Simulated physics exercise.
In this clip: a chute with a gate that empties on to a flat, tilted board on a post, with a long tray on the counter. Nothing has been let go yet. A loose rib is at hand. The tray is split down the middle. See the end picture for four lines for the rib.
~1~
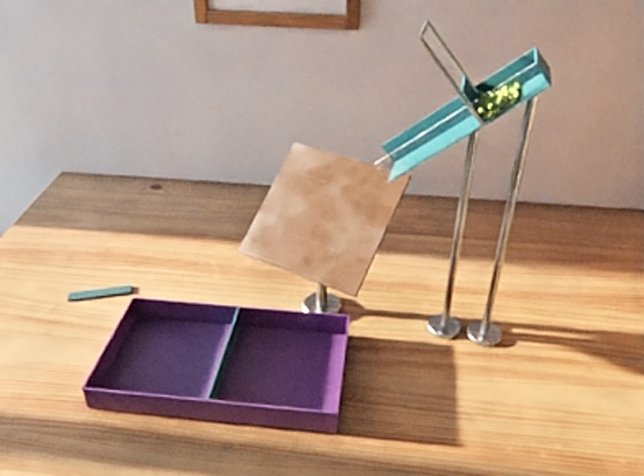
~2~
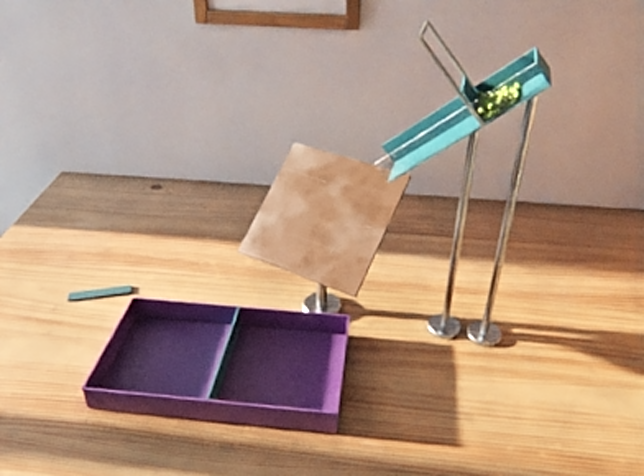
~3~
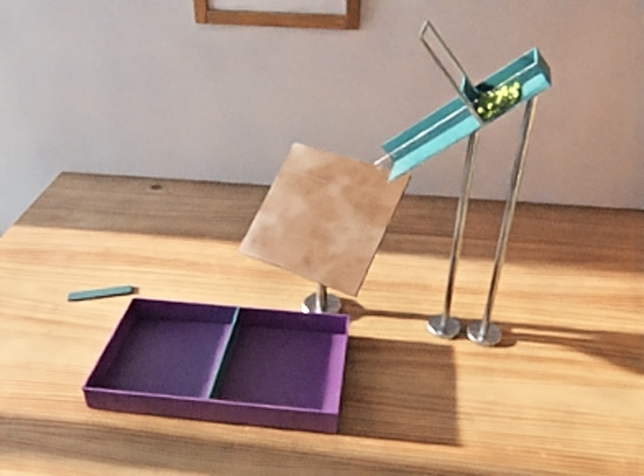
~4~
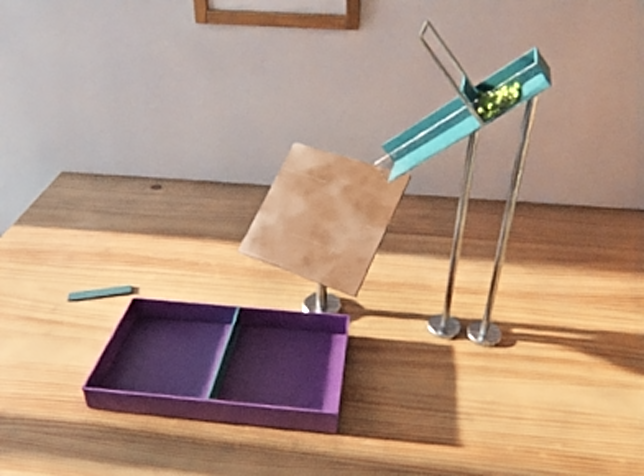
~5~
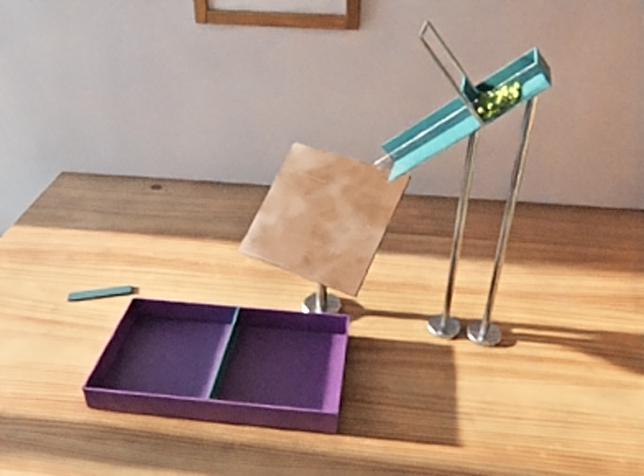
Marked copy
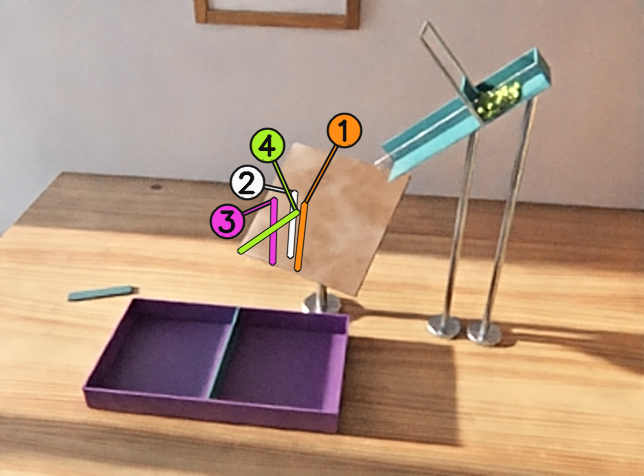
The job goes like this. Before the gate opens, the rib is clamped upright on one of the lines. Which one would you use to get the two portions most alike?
4.
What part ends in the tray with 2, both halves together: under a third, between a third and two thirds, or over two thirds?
Line 2 gives over two thirds.
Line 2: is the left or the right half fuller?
More lands on the right.
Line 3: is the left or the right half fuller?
Right.
On the marked copy, line 1 from (304, 204) to (297, 268); line 2 from (294, 193) to (290, 255); line 3 from (274, 200) to (272, 262); line 4 from (296, 212) to (240, 251).
With 1, of what is caught, just a few in the left half, almost all in the right.
With 2, of what is caught, just a few in the left half, almost all in the right.
With 3, of what is caught, just a few in the left half, almost all in the right.
With 4, of what is caught, roughly two thirds in the left half, roughly a third in the right.
